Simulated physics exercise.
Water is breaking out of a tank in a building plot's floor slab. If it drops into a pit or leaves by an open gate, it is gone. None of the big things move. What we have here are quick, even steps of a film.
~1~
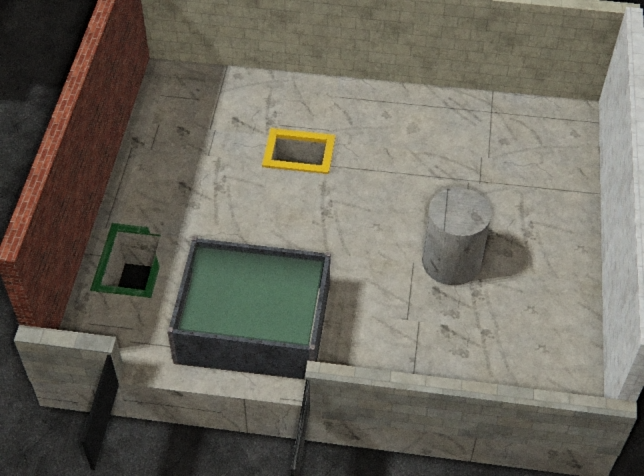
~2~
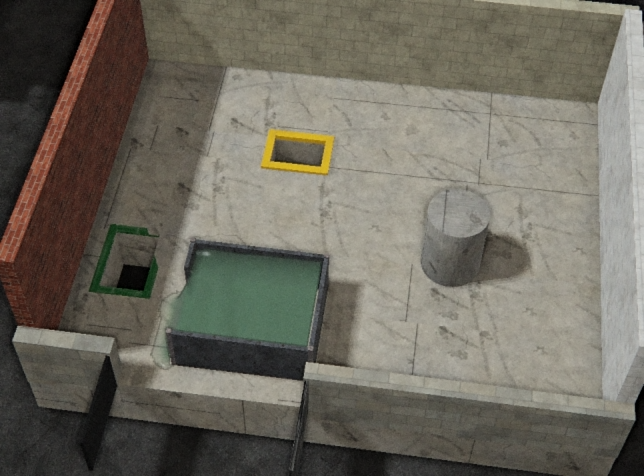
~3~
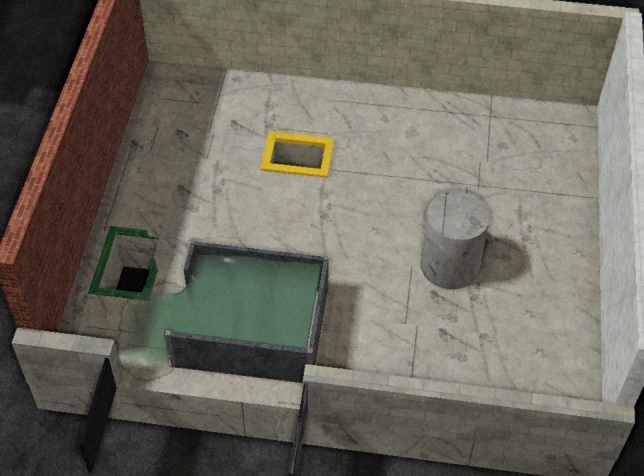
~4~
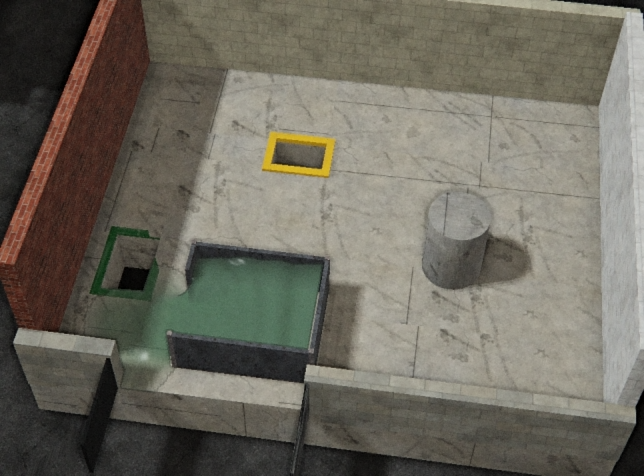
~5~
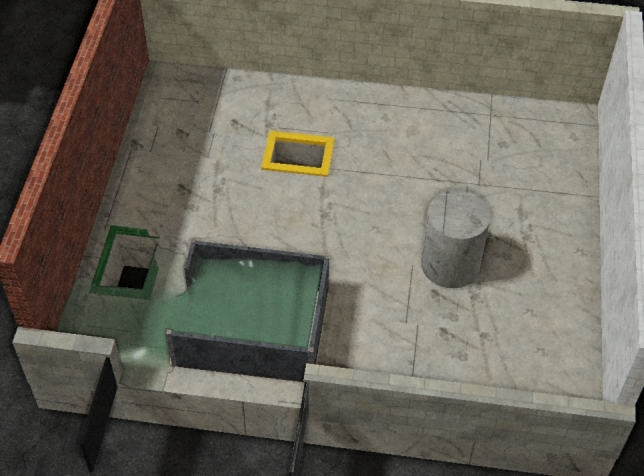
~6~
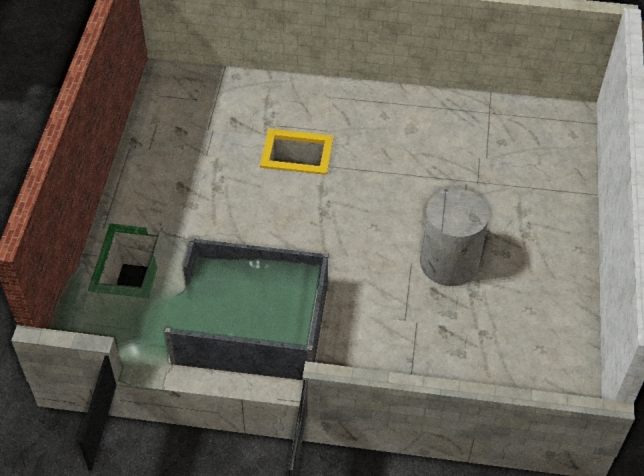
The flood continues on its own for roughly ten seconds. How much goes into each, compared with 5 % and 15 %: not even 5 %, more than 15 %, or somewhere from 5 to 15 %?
In the end the gate will likely win a major part beyond fifteen per cent. The green pit will likely win a major part beyond fifteen per cent. The yellow pit will likely win a minor part below five per cent.
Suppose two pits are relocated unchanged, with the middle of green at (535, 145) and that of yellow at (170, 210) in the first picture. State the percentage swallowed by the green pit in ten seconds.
Share, green pit, approx.: 2 in a hundred.
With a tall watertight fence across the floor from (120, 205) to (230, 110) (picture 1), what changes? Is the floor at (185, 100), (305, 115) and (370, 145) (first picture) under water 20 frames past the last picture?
Swamped; spared; spared.
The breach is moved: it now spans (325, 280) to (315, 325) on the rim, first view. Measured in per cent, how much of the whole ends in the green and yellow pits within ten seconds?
Out of every hundred parts, green takes 0 and yellow takes 0.
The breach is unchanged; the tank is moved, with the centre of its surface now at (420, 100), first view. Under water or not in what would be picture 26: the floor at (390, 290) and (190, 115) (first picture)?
Untouched, soaked.
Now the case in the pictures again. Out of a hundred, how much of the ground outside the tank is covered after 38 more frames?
Roughly 20 percent.
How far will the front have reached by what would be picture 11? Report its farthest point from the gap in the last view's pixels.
Somewhere around (105, 188).
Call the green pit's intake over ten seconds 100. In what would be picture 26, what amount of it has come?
Some 60 in a hundred.
A moment on, water covers 10 % of the floor; the gate 2 %, the green pit 5 %, the yellow pit 0 %.
Next, water covers 10 % of the floor; the gate 4 %, the green pit 17 %, the yellow pit 0 %.
Then, water covers 20 % of the floor; the gate 9 %, the green pit 33 %, the yellow pit 0 %.
Later, water covers 20 % of the floor; the gate 14 %, the green pit 48 %, the yellow pit 0 %.
In the end, water covers 25 % of the floor; the gate 17 %, the green pit 58 %, the yellow pit 0 %.
